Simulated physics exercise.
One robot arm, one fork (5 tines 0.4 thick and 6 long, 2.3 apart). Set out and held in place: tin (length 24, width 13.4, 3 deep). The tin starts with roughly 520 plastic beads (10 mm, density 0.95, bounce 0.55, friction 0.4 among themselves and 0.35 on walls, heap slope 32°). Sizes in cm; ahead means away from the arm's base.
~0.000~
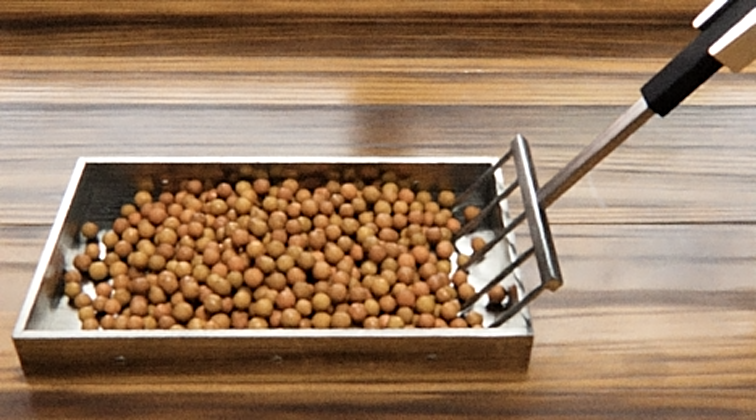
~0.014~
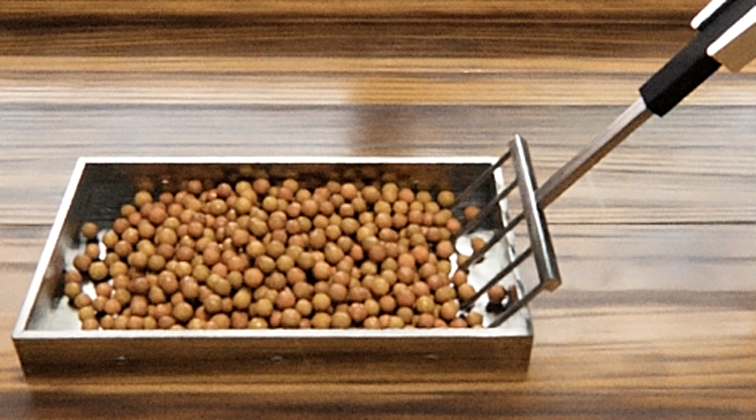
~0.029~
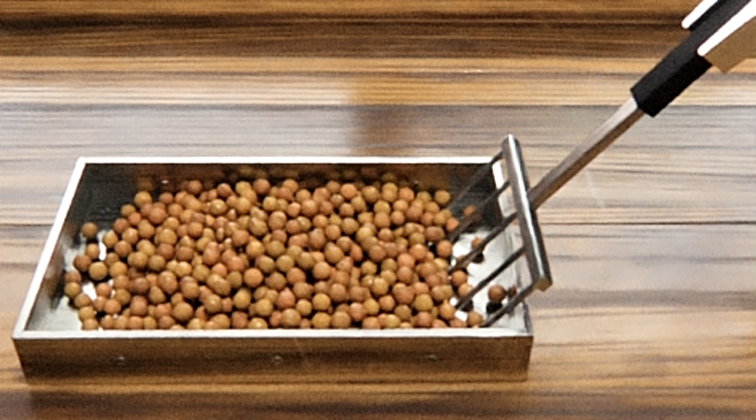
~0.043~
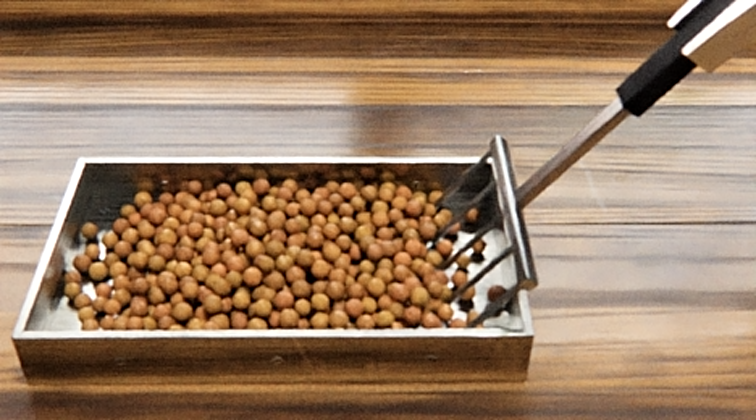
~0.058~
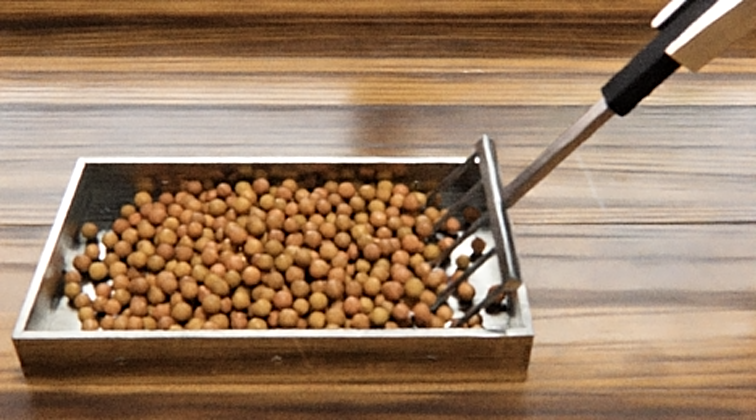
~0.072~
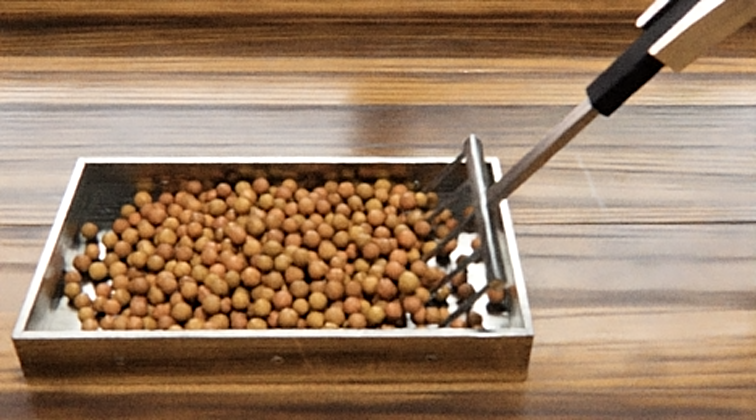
A metal fork on a robot arm rested at the right end of a shallow tin of brownish beads, then slid slowly left, its tines pushing in among the nearest beads while the tin stayed put.
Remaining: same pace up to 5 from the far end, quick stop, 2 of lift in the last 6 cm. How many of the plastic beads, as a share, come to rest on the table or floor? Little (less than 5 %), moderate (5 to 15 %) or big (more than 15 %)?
Share on the table or floor: Little (less than 5 %).
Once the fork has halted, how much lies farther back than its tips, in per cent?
About 55 per cent.
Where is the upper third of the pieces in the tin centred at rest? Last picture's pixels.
Around (123, 250).
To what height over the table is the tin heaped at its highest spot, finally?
Some 4.5 cm.
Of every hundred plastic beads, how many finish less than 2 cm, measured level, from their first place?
Roughly 30 per cent.
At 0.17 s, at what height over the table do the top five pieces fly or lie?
About 4 cm.
After 0.17 s, sloping 53°, highest piece 5 above the table; 516 in the tin.
After 0.27 s, sloping 53°, highest piece 6 above the table; 515 in the tin, 1 in flight or on the tool.
After 0.53 s, sloping 53°, highest piece 4 above the table; 507 in the tin, 8 on the table or floor, 1 in flight or on the tool.
After 1.23 s, sloping 53°, highest piece 4 above the table; 507 in the tin, 9 on the table or floor.
At rest, 507 in the tin, 9 on the table or floor. That is 2 % on the table or floor.
